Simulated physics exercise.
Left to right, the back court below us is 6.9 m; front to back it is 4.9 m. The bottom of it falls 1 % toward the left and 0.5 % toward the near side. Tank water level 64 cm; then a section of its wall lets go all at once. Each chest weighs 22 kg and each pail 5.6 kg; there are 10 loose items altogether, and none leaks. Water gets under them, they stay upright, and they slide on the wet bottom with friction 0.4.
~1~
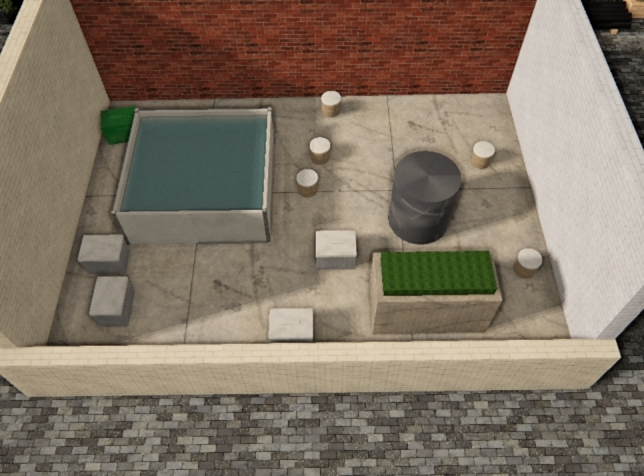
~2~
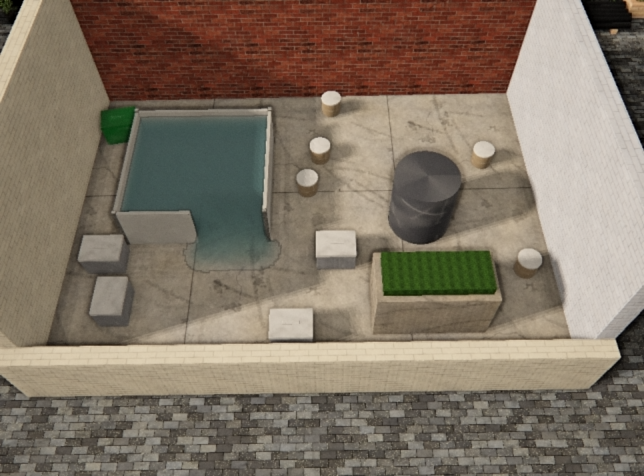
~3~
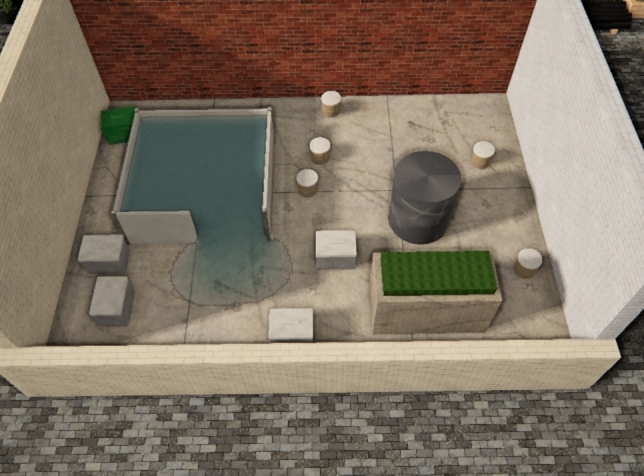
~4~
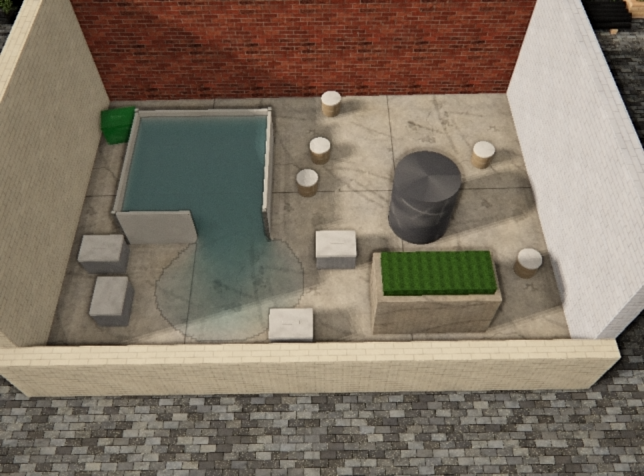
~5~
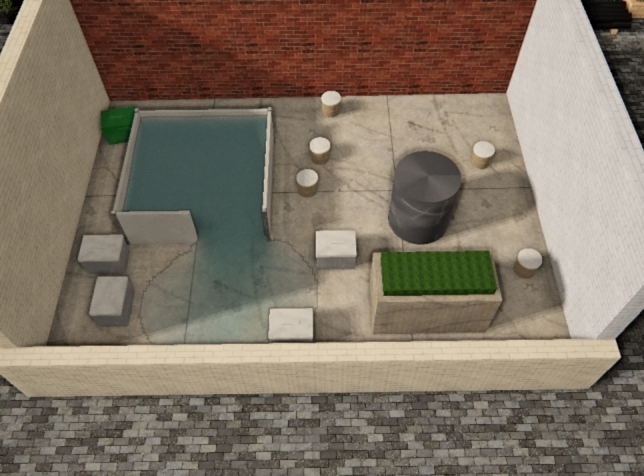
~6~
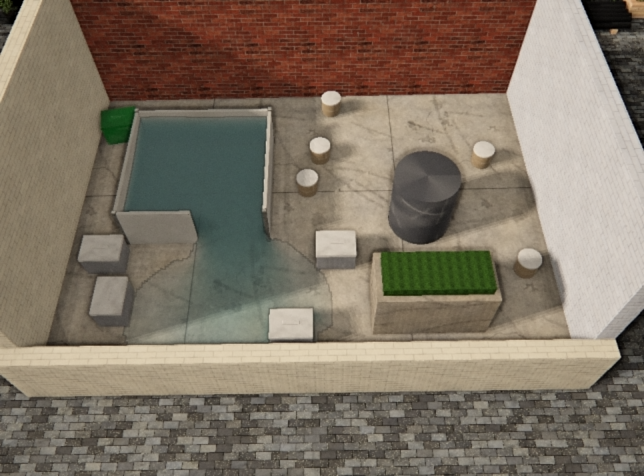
In a walled back court seen from above, a square tank stands full of water among pale blocks, stools, a dark cylinder and a grass-topped planter. Part of its near wall disappears and water pours through the gap, then spreads in a widening sheet toward the near wall, while the loose objects stay put.
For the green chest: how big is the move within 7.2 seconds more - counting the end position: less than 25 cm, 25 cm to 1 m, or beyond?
The green chest goes a long way.
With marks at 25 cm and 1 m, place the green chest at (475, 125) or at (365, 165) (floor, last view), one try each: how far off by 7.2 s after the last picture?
At the first spot it keeps its position; at the second it shifts partway.
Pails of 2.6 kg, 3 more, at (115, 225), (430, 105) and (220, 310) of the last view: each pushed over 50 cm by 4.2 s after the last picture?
Spot by spot, in turn: Exceeds it, falls short, exceeds it.
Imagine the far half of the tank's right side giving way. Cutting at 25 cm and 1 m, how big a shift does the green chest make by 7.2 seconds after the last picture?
Outcome for the green chest: It remains nearly still.
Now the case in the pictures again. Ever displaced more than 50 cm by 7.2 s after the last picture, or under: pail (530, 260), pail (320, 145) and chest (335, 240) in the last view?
In that order: Past it, under, past it.
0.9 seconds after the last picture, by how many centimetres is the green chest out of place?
About 0 cm by then.
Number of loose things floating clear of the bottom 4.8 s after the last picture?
Total: 0.
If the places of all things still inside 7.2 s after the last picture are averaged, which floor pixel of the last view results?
Near (317, 187).
Then, 0.9 s after the last picture the green chest is near (118, 117), 0.0 m from its start, aground; 1 afloat.
Then, 2.8 s after the last picture the green chest is near (119, 114), 0.1 m from its start, aground; 1 afloat.
Then, 4.8 s after the last picture the green chest is near (187, 93), 1.2 m from its start, aground; 0 afloat.
Then, 7.2 s after the last picture the green chest is near (252, 97), 2.2 m from its start, afloat; 4 afloat.
